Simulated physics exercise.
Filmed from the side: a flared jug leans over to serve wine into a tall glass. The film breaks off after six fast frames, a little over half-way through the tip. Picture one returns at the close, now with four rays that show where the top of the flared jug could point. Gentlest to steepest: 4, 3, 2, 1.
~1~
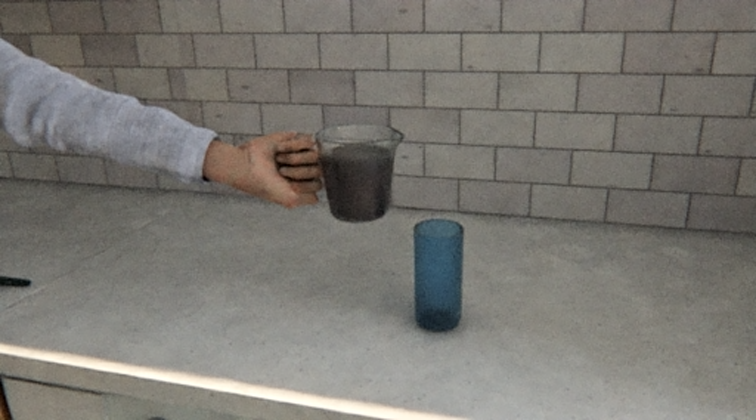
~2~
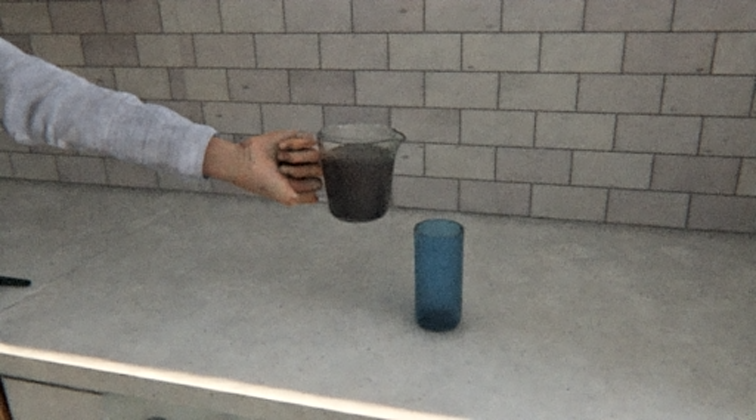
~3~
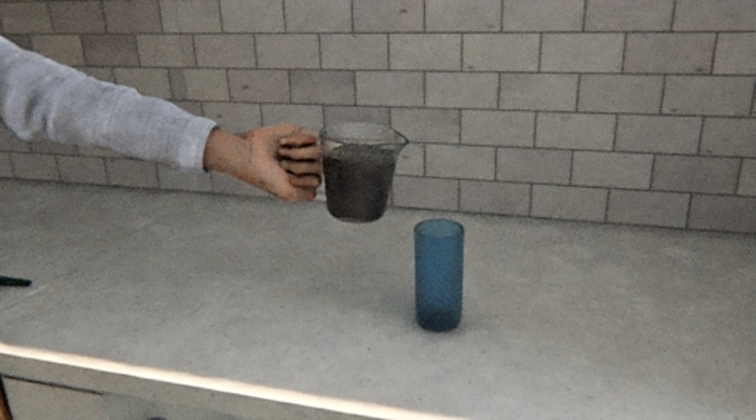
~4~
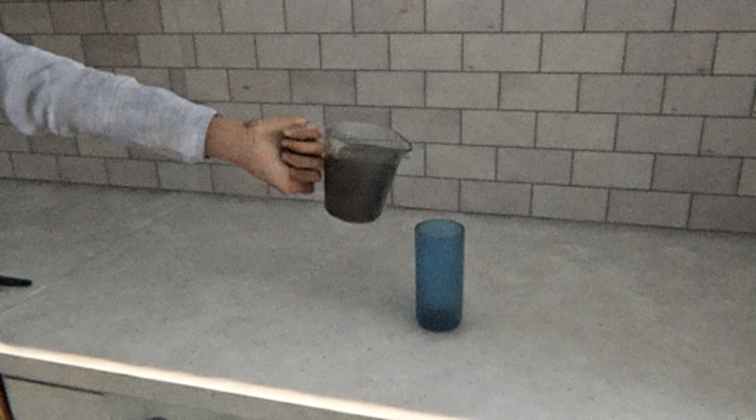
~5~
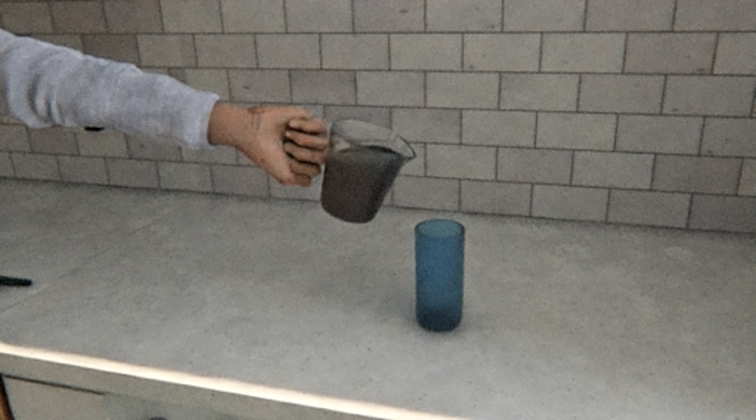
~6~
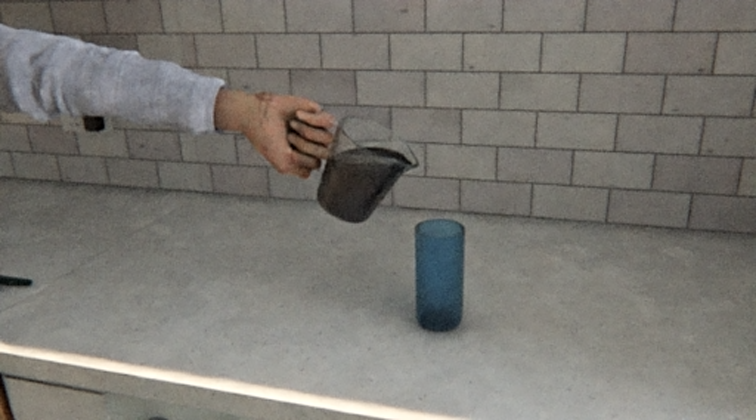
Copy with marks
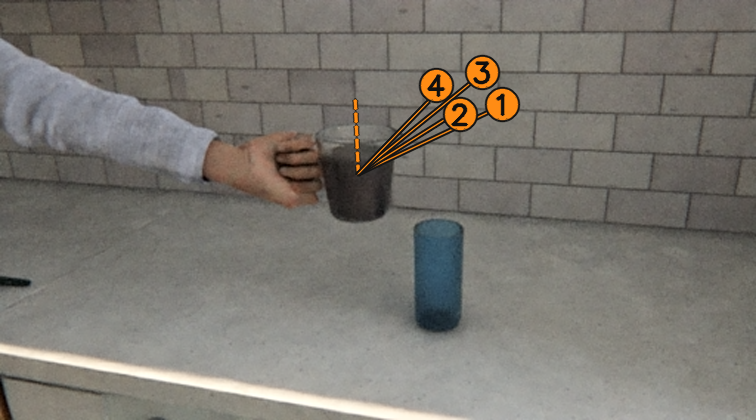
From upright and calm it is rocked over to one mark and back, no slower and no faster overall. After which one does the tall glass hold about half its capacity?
Choose 1.
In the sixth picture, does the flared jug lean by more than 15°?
Yes.
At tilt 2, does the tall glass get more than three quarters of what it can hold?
No, it does not.
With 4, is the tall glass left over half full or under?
Under half.
On the marked copy, 1 at (487, 112); 2 at (443, 120); 3 at (469, 83); 4 at (428, 101).
With 1, the tall glass ends with about 50 % of what it can hold.
With 2, the tall glass ends with about 38 % of what it can hold.
With 3, the tall glass ends with about 28 % of what it can hold.
With 4, the tall glass ends with about 18 % of what it can hold.
